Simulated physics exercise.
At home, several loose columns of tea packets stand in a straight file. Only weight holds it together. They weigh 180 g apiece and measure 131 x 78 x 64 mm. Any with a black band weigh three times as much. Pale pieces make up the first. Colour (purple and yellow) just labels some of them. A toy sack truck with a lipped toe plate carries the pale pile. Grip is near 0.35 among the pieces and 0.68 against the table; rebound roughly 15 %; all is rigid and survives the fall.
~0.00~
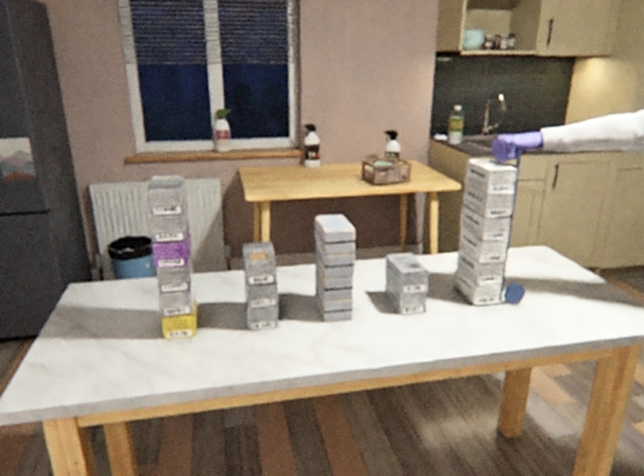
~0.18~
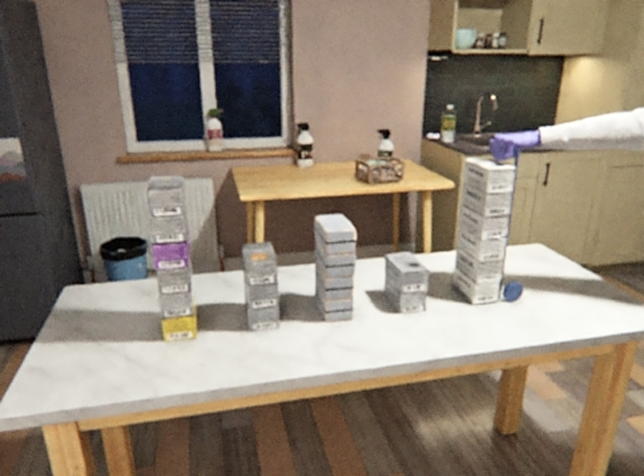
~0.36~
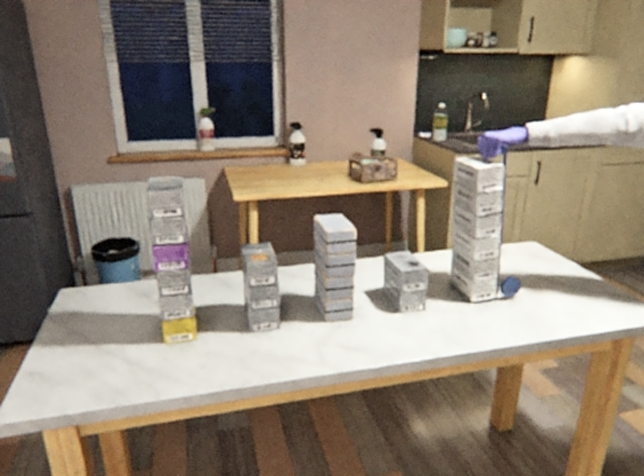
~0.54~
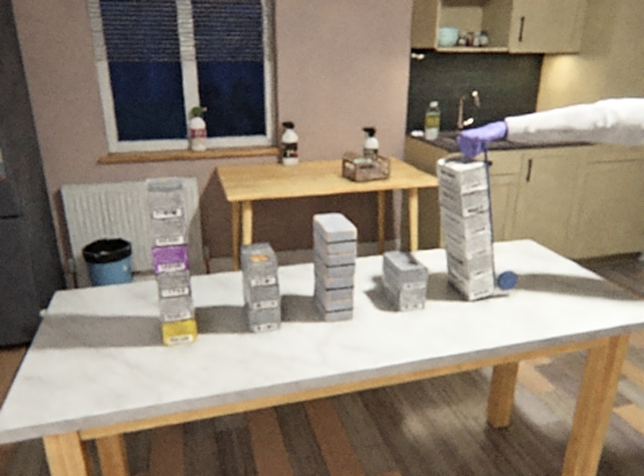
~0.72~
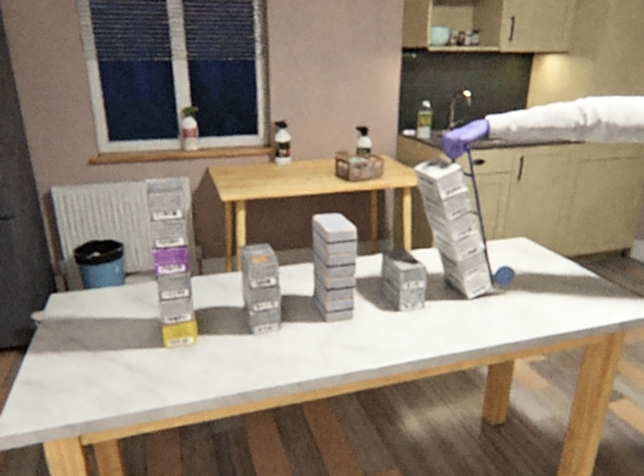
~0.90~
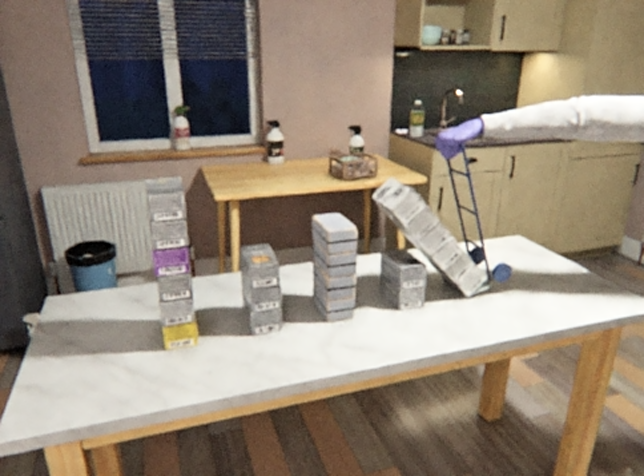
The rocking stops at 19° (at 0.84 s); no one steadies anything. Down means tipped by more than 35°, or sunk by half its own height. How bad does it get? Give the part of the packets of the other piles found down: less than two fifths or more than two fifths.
The part is fewer than two in five.
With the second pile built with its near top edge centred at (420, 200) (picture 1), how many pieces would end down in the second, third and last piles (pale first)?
In that case second 5, third 4, last 5.
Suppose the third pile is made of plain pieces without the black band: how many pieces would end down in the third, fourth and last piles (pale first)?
In that case third 3, fourth 2, last 0.
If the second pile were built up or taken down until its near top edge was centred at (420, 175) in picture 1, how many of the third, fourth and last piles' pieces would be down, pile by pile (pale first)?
In that case third 4, fourth 2, last 5.
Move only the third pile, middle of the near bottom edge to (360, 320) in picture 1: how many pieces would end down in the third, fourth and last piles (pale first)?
Then third 1, fourth 0, last 0.
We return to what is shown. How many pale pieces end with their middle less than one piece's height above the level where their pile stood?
3 of them.
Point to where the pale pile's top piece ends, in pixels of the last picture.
Around (361, 272).
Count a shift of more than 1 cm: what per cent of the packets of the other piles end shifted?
15 per cent.
After 0.98 s, 6 of the pale pile down; none of the 15 other packets down.
After 1.10 s, 6 of the pale pile down; none of the 15 other packets down, 2 disturbed.
At rest (2.0 s), 6 of the pale pile down; none of the 15 other packets down, 2 disturbed; purple packet unmoved; yellow packet unmoved. That is 0 per cent. As the last picture would show them, middles, purple packet near (171, 251), yellow packet near (179, 323).
